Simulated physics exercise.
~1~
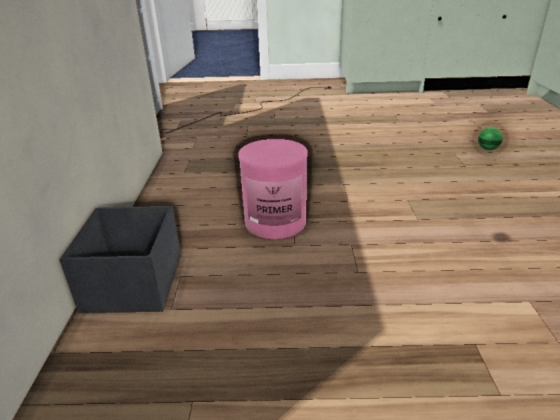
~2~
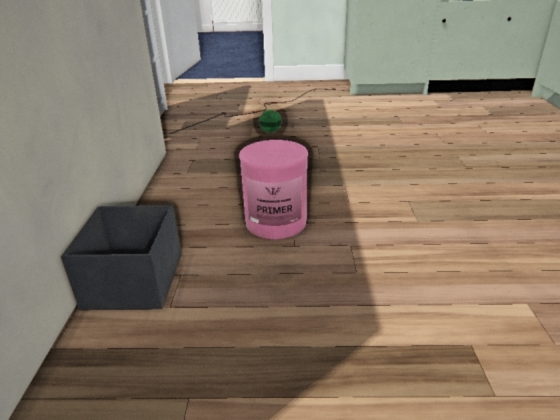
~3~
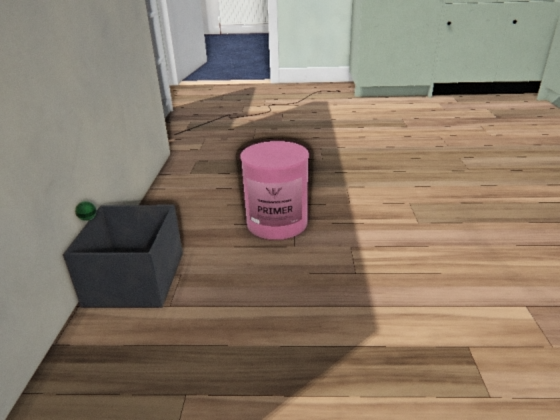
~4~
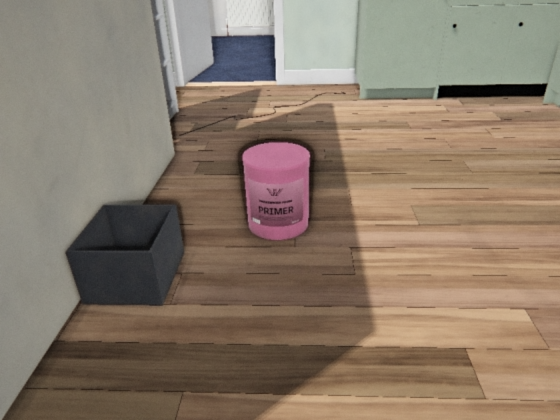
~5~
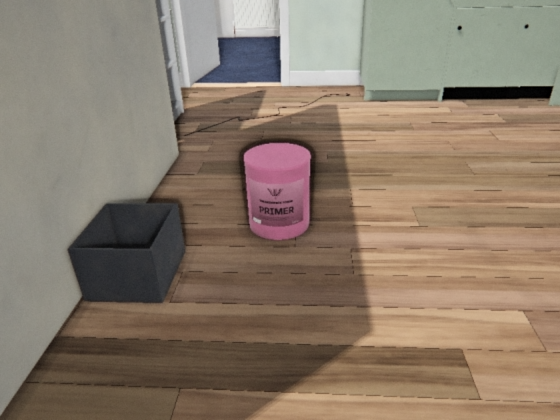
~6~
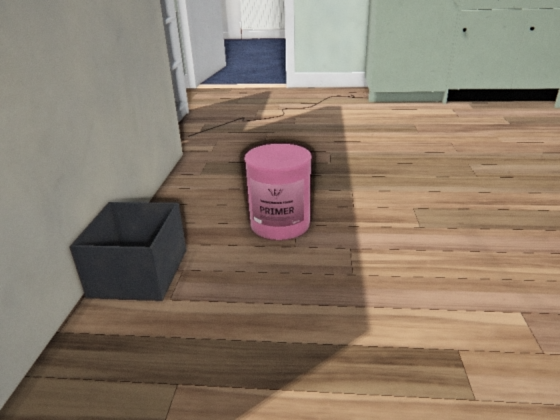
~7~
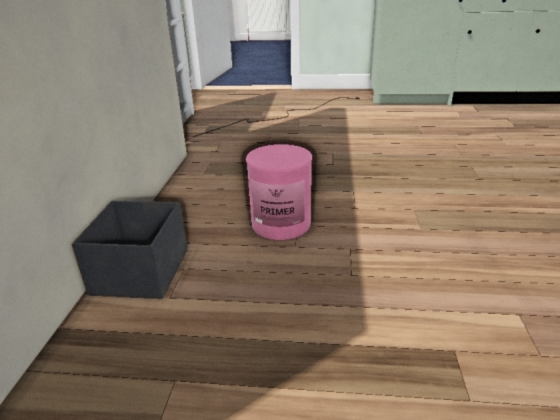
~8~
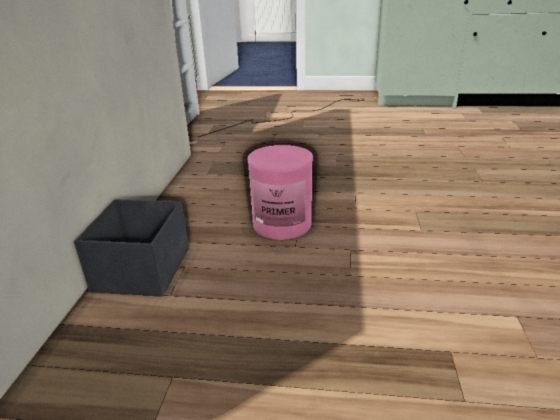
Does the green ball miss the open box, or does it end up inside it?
The green ball ends up inside the box. It is last seen at the box's rim by the wall and then drops out of sight within it.
